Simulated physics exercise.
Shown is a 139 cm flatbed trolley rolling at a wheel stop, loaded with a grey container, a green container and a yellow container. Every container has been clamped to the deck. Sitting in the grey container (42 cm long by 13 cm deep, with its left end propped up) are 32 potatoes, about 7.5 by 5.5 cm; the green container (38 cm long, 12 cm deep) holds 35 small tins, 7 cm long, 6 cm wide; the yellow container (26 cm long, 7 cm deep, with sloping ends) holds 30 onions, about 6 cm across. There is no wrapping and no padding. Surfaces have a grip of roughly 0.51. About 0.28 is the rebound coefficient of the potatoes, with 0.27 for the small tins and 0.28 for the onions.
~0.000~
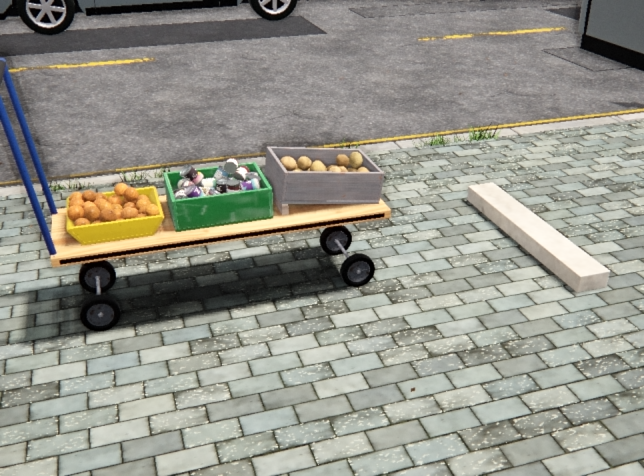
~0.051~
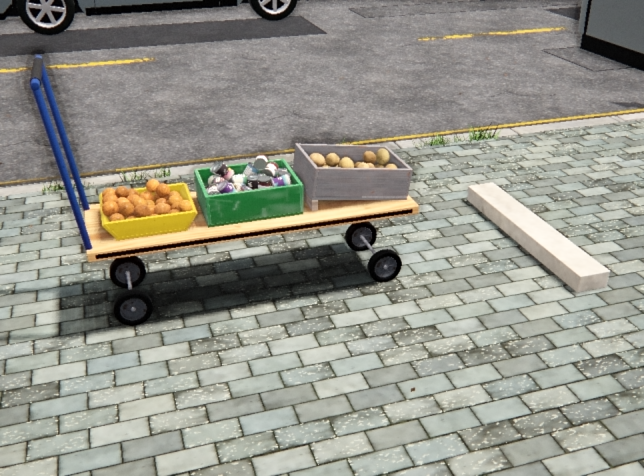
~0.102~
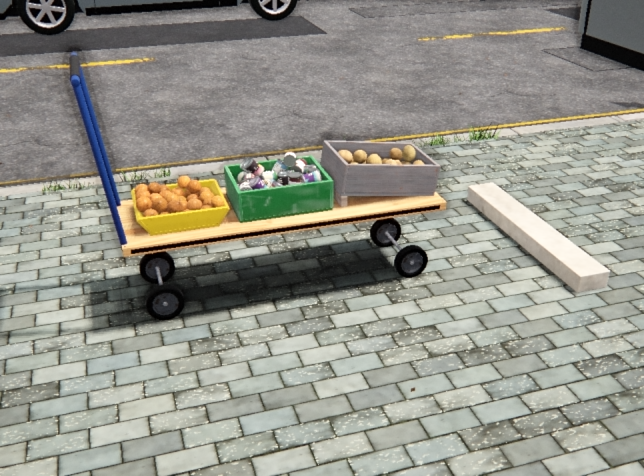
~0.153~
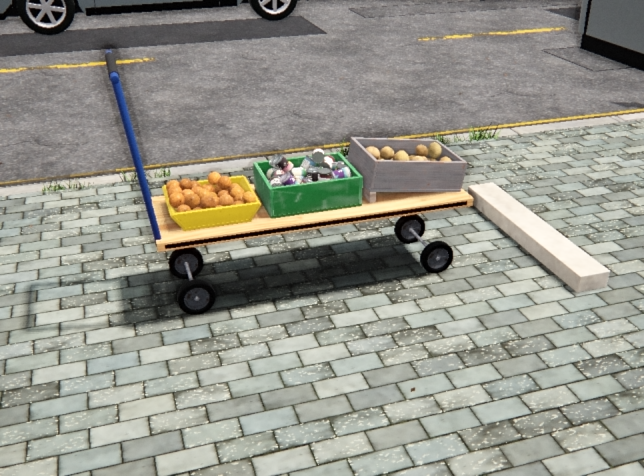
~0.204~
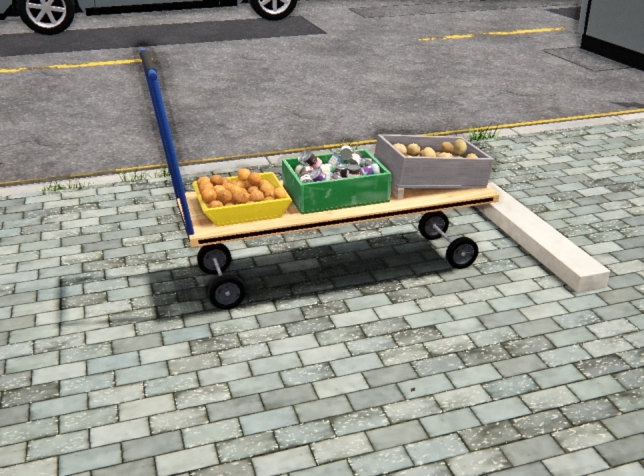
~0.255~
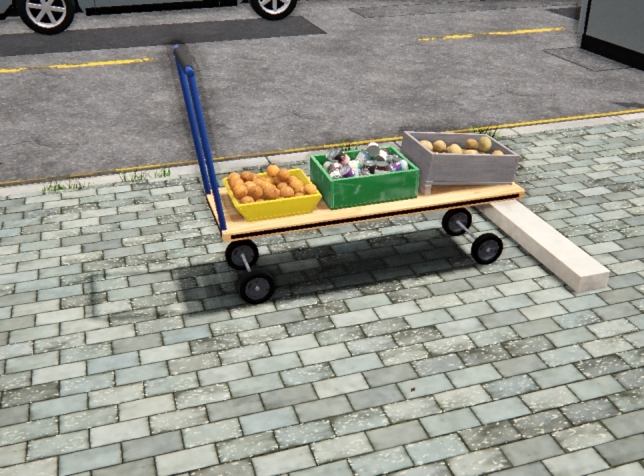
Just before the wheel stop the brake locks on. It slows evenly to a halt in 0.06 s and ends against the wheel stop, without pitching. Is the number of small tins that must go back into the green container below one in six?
Yes, it stays below one in six.
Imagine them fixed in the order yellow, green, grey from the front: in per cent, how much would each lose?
In that arrangement the grey container sheds 10 per cent of its load, the green container 10 per cent, and the yellow container 40 per cent.
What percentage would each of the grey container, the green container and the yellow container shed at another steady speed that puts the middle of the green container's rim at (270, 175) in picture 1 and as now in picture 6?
Under that change it'd be grey container at 0, green container at 0 and yellow container at 10 percent.
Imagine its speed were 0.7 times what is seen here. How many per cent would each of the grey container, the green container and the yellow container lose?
Then the grey container sheds 0 per cent, the green container 0 per cent, and the yellow container 10 per cent.
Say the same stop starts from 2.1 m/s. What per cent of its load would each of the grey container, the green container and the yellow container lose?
Grey container 0 %, green container 10 %, yellow container 20 %.
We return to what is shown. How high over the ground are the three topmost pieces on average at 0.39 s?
Height, averaged: Around 58 cm.
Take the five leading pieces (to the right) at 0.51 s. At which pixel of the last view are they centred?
Mean place: Roughly (529, 139).
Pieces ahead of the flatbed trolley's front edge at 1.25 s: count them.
About 2.
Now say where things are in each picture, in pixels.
In the first picture (places track the rim corner closest to us here), green container (176, 200); yellow container (69, 228); 84 cm to go; all still inside.
The second picture shows green container (209, 196); yellow container (105, 223); 71 cm to go.
The third picture shows green container (241, 192); yellow container (139, 219); 58 cm to go.
The fourth picture shows green container (273, 188); yellow container (173, 214); 44 cm to go.
The fifth picture shows green container (303, 184); yellow container (206, 210); 31 cm to go.
The sixth picture shows green container (333, 180); yellow container (238, 205); 18 cm to go; all still inside.
After 0.29 s, it begins to slow.
After 0.39 s, the grey container has all 32, the green container has all 35 and the yellow container is down by 1 of 30.
After 0.51 s, the grey container has all 32, the green container is down by 2 of 35 and the yellow container is down by 7 of 30.
After 0.74 s, the grey container is down by 2 of 32, the green container is down by 2 of 35 and the yellow container is down by 8 of 30.
Outcome (at 1.25 s), the grey container is down by 2 of 32, the green container is down by 2 of 35 and the yellow container is down by 8 of 30. Asked share, 2 of 35, 6 per cent.
